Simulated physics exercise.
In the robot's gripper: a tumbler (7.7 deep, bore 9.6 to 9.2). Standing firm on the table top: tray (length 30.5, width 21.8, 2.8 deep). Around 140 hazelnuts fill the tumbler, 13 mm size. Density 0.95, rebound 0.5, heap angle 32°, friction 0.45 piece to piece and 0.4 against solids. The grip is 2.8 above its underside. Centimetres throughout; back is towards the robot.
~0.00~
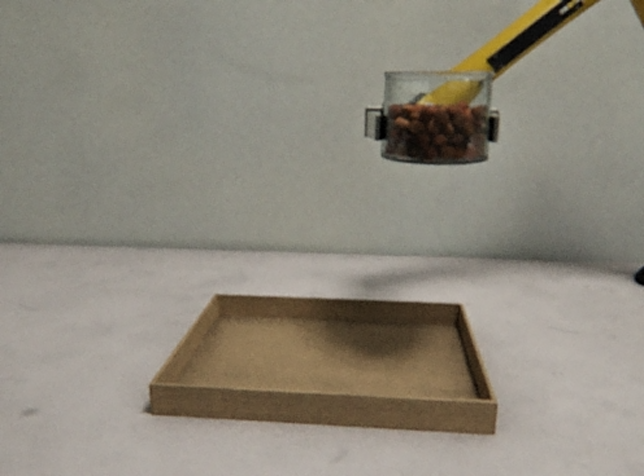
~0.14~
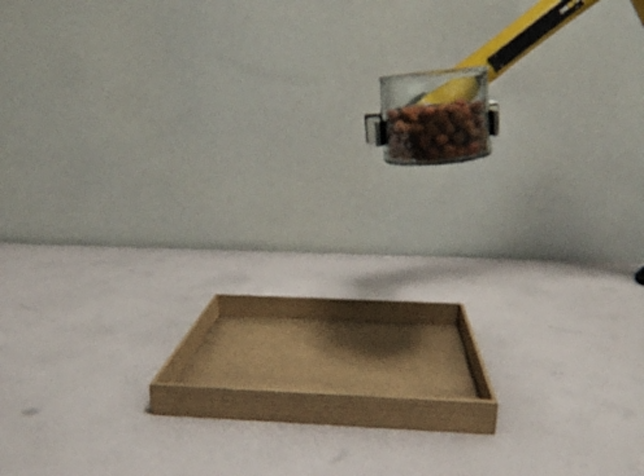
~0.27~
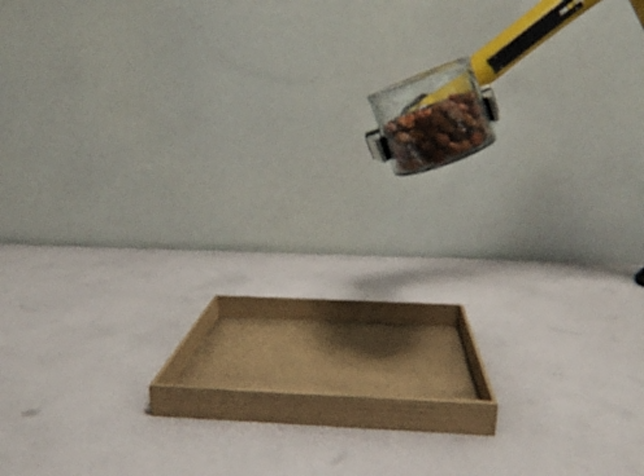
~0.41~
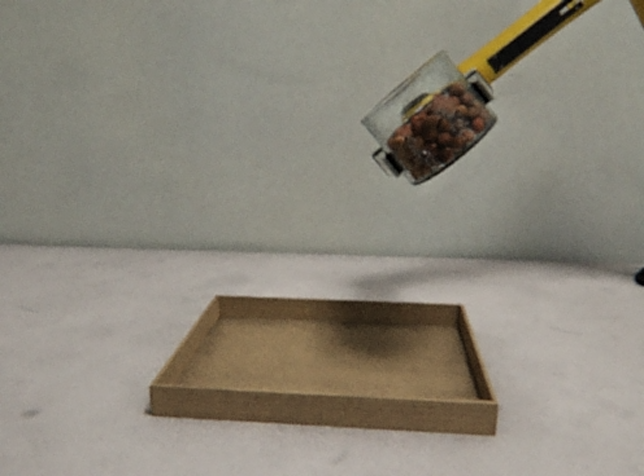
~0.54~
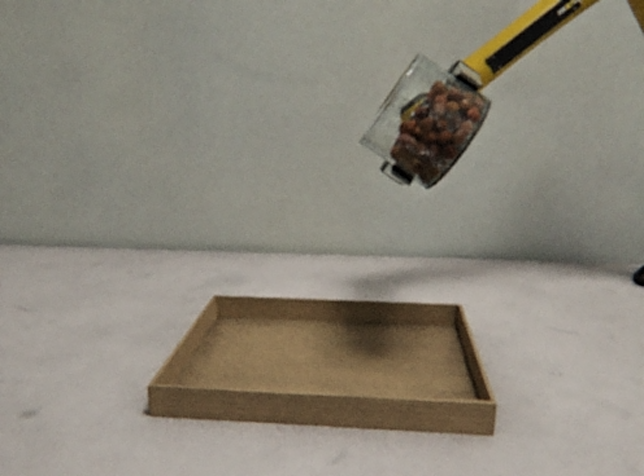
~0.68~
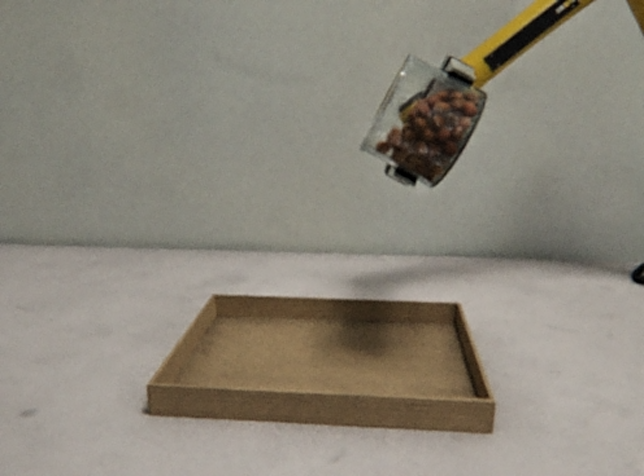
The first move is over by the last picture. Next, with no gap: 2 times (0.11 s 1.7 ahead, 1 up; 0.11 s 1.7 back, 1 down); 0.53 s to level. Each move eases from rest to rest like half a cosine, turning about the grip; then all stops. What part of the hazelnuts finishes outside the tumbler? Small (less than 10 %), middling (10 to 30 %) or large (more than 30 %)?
Share outside the tumbler: Small (less than 10 %).
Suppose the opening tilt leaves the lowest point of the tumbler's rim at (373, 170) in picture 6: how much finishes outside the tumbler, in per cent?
About 50 per cent.
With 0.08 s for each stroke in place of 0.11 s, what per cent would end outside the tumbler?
In that case some 15 per cent.
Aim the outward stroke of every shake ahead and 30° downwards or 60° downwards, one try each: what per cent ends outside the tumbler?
Some 0 and 0 per cent.
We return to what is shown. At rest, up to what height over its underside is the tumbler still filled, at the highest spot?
About 7.0 cm.
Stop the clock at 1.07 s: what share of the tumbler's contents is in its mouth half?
About 40 per cent.
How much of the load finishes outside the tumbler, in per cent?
About 5 per cent.
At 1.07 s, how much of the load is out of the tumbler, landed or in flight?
Some 0 per cent.
After 1.07 s, tilted 63° forward, highest piece 28 above the table; 141 in the tumbler, 2 in the tray, 1 in flight or on a rim.
After 1.46 s, tilted 19° forward, highest piece 29 above the table; 136 in the tumbler, 7 in the tray, 1 in flight or on a rim.
After 1.85 s, level, highest piece 30 above the table; 136 in the tumbler, 8 in the tray.
After 2.90 s, level, highest piece 29 above the table; 136 in the tumbler, 8 in the tray.
At rest, 136 in the tumbler, 8 in the tray. That is 6 % outside the tumbler.
